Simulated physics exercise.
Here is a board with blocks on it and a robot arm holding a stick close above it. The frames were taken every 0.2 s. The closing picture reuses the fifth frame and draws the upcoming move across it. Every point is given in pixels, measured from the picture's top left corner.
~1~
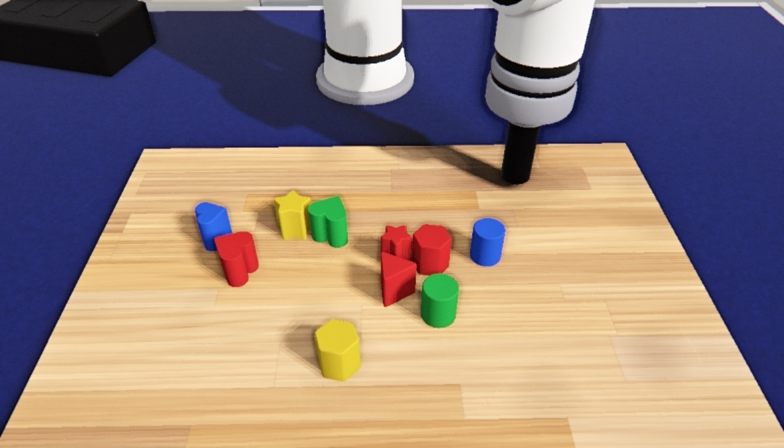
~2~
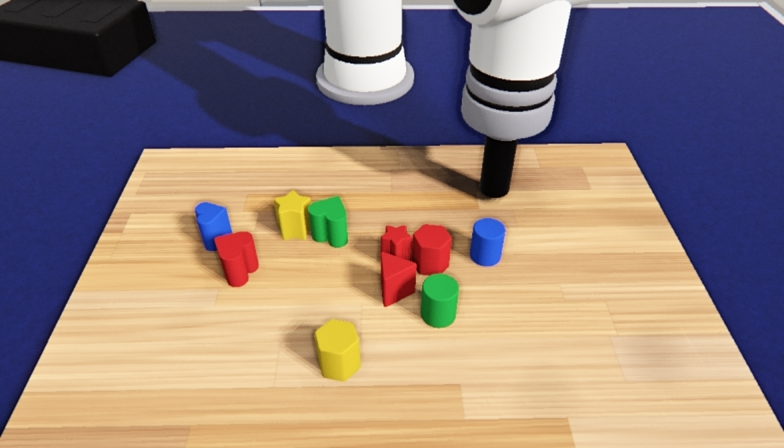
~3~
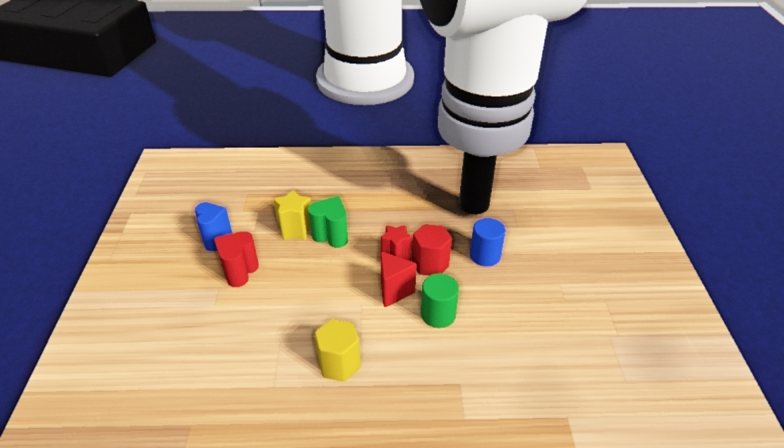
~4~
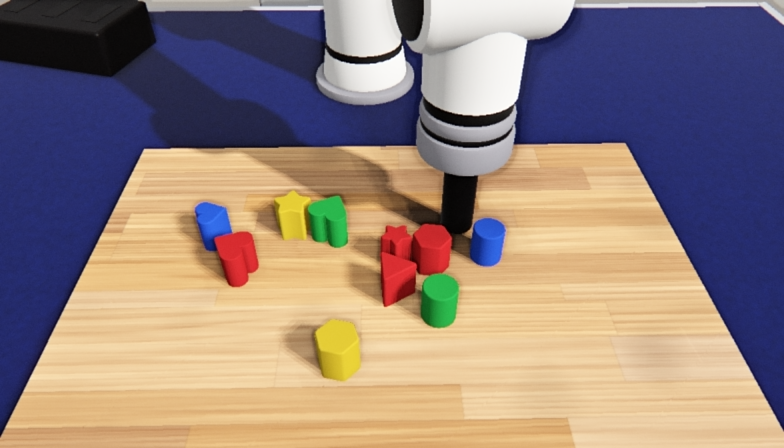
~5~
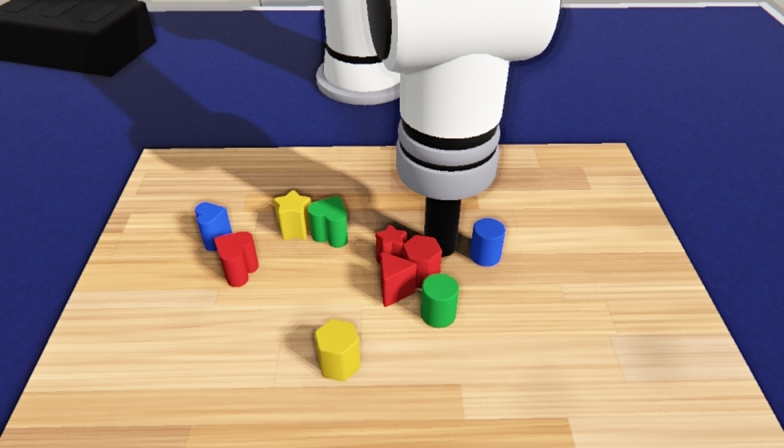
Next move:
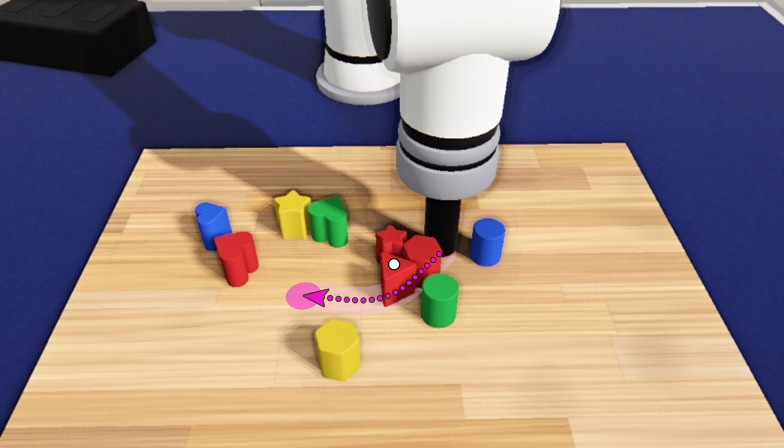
A light wooden board on a deep blue surface is seen from a fixed, raised view in front. Small red, blue, green and yellow blocks are scattered across it, with a yellow six-sided one nearest and a blue disc on the right, below a white robot arm holding a black stick. The arm moves the stick left and nearer, nudging the red six-sided block slightly toward the red triangle.
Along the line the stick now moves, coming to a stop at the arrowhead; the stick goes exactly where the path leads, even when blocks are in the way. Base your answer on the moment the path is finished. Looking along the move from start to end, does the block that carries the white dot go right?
No, that is not how it ends up.
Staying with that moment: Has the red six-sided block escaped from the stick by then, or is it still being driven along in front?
I believe the red six-sided block loses its place ahead of the stick and slips off.
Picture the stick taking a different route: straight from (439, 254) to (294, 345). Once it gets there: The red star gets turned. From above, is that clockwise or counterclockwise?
Clockwise.
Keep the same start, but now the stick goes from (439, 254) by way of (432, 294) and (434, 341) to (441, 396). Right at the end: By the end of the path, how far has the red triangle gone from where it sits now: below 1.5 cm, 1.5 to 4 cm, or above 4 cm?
Travels 1.5 to 4 cm.
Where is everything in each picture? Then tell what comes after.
Stick tip at (515, 176); block tops, yellow six-sided block at (337, 335); red star at (396, 233); red triangle at (394, 264); red six-sided block at (432, 235), in the first picture.
Stick at (494, 189); blocks unchanged, in the second picture.
Stick at (474, 205); blocks unchanged, in the third picture.
Stick at (456, 224); blocks unchanged, in the fourth picture.
Stick at (440, 246); yellow six-sided block at (337, 335); red star at (392, 235); red triangle at (394, 264); red six-sided block at (422, 247), in the fifth picture.
Path on the board, from (439, 254) via (408, 284) and (359, 300), ending at (304, 296); the dot is on the red triangle.
The first path, step by step. One third of the way, stick at (408, 276); red star at (389, 236), turned 20° clockwise; red triangle at (361, 292), turned 35° clockwise; red six-sided block at (390, 281).
Two thirds of the way, stick at (358, 292); yellow six-sided block at (329, 345), turned 35° anticlockwise; red star at (389, 236), turned 20° clockwise; red triangle at (318, 320), turned 15° clockwise; red six-sided block at (345, 302), turned 35° anticlockwise.
At the end, stick at (303, 288); yellow six-sided block at (328, 348), turned 45° anticlockwise; red star at (389, 236), turned 20° clockwise; red triangle at (311, 324); red six-sided block at (331, 299), turned 65° anticlockwise.
